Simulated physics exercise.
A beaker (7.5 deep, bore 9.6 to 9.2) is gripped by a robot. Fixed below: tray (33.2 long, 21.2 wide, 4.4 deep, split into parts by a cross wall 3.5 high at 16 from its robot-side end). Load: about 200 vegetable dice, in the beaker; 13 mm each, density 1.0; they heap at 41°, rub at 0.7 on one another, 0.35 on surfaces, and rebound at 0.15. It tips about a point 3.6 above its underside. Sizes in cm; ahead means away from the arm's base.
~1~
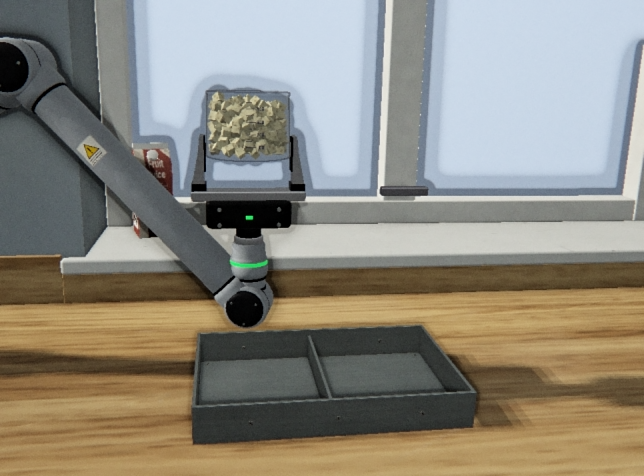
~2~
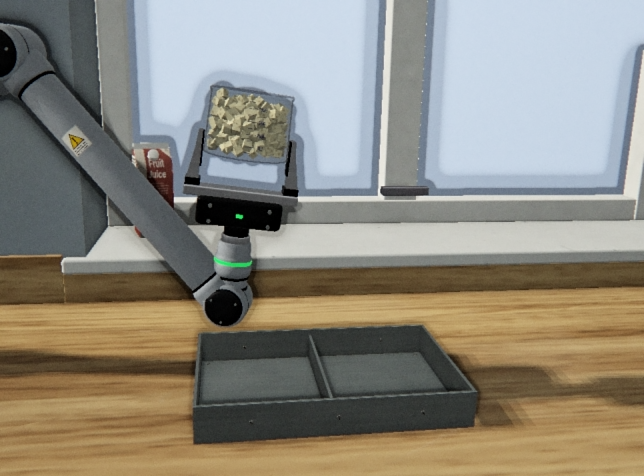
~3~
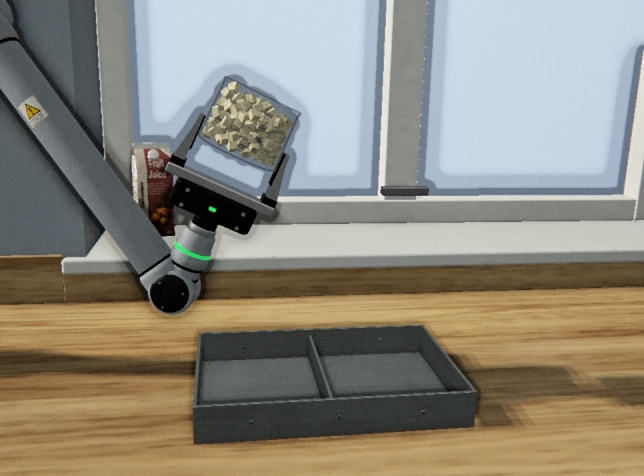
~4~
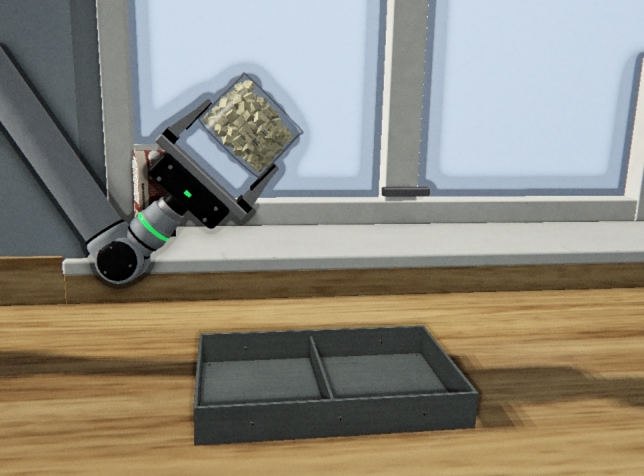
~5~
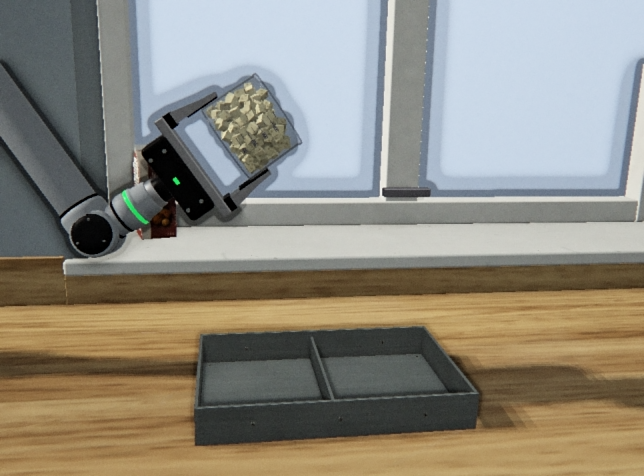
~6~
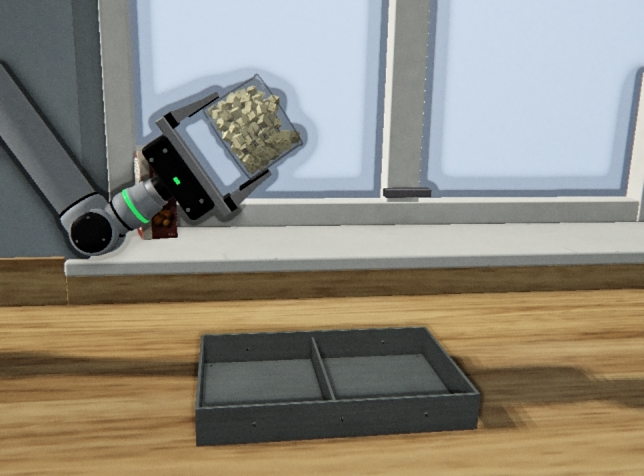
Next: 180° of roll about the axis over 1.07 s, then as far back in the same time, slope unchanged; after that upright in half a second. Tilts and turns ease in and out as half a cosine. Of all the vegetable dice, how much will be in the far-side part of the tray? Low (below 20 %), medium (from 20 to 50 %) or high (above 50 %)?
In the far-side part of the tray the share is low, below 20 %.
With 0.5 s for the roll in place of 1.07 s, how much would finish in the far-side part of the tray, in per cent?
In that case some 0 per cent.
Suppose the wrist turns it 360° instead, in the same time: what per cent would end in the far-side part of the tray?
In that case some 0 per cent.
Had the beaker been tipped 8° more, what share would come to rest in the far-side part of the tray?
In that case some 5 per cent.
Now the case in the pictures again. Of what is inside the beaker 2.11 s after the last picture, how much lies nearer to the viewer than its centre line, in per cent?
Some 55 per cent.
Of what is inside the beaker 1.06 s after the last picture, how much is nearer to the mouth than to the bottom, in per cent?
Some 45 per cent.
Then, 1.06 s later, tipped 56°, highest piece 39 above the table; 197 in the beaker, 2 in flight or on a rim.
Then, 2.11 s later, tipped 56°, highest piece 40 above the table; 195 in the beaker, 2 in the far-side part, 1 in the robot-side part, 1 in flight or on a rim.
Then, 2.84 s later, upright, highest piece 39 above the table; 195 in the beaker, 3 in the far-side part, 1 in the robot-side part.
Then, 3.54 s later, upright, highest piece 39 above the table; 195 in the beaker, 3 in the far-side part, 1 in the robot-side part.
At rest, 195 in the beaker, 3 in the far-side part, 1 in the robot-side part. That is 2 % in the far-side part of the tray.
